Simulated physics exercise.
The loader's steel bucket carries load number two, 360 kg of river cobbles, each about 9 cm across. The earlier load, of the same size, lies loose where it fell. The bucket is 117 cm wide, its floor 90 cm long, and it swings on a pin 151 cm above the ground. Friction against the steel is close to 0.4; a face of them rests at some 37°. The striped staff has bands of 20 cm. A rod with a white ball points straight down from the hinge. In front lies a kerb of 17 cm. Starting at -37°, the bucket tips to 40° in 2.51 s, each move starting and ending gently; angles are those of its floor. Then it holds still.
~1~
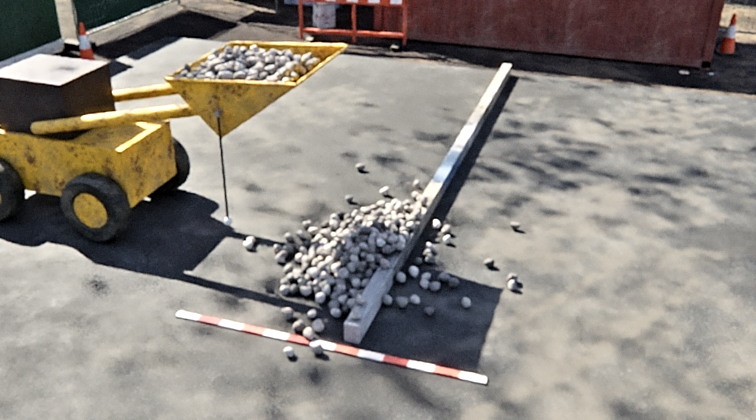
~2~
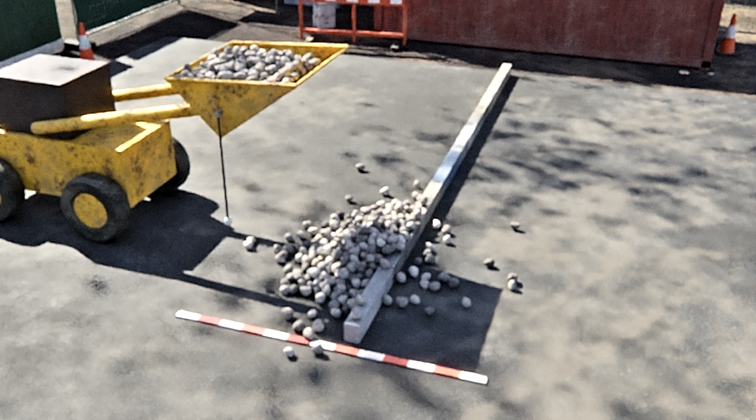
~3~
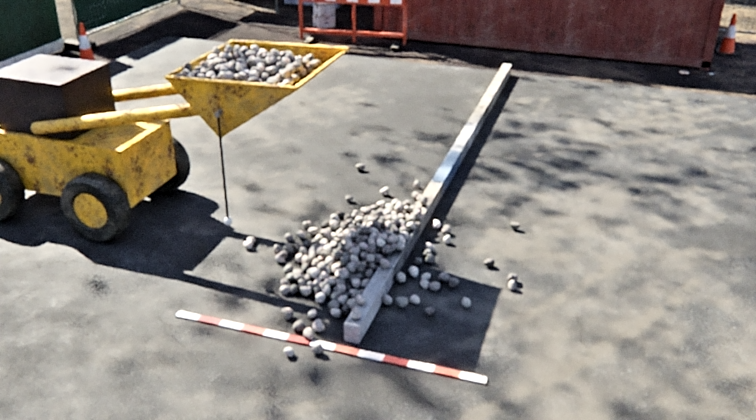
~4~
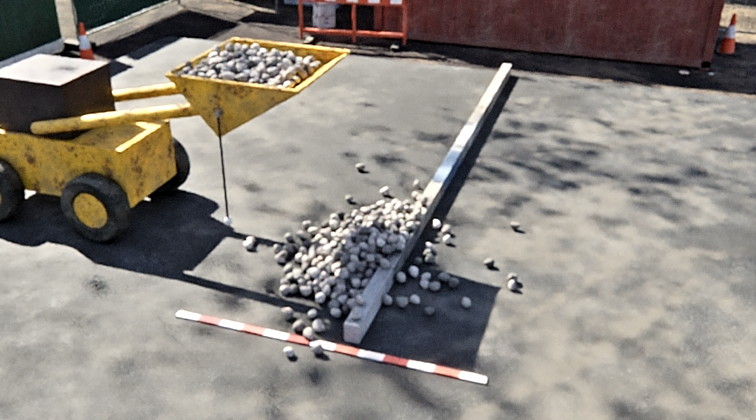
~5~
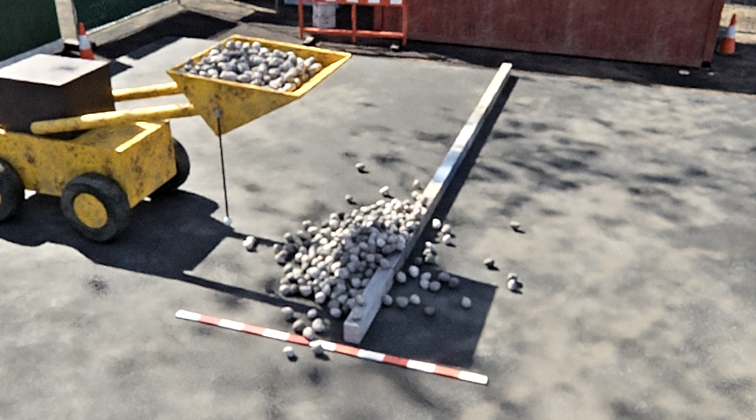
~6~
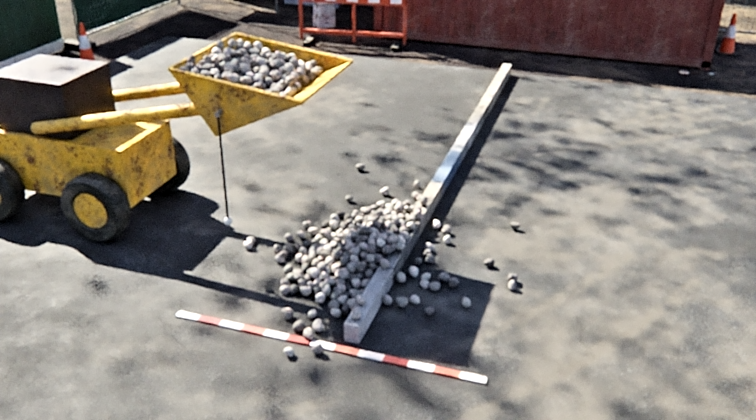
In a paved yard, a yellow loader held a bucket full of grey stones that slowly tilted a little, its right edge dipping slightly, while a heap of similar stones lay still against a long kerb.
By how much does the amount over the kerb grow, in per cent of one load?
About 5 per cent.
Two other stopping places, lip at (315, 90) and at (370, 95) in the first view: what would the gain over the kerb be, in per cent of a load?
About 20 and 90 per cent.
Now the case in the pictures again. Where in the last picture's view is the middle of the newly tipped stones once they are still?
Near (348, 235).
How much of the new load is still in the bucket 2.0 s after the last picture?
About 5 per cent.
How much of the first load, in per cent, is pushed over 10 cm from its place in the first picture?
Roughly 15 per cent of them.
Then, 1.3 s after the last picture the floor is at 28°; in per cent of one load, 92 in the bucket, 102 on this side of the kerb, 6 over the kerb; the foremost stones are at (479, 277).
Then, 2.0 s after the last picture the floor is at 40°; in per cent of one load, 5 in the bucket, 189 on this side of the kerb, 6 over the kerb; the foremost stones are at (479, 277).
Then, 2.4 s after the last picture the floor is at 40°; in per cent of one load, 0 in the bucket, 190 on this side of the kerb, 10 over the kerb; the foremost stones are at (487, 274).
Then, 5.0 s after the last picture the floor is at 40°; in per cent of one load, 0 in the bucket, 189 on this side of the kerb, 11 over the kerb; the foremost stones are at (515, 278). Net gain over the kerb, 5.
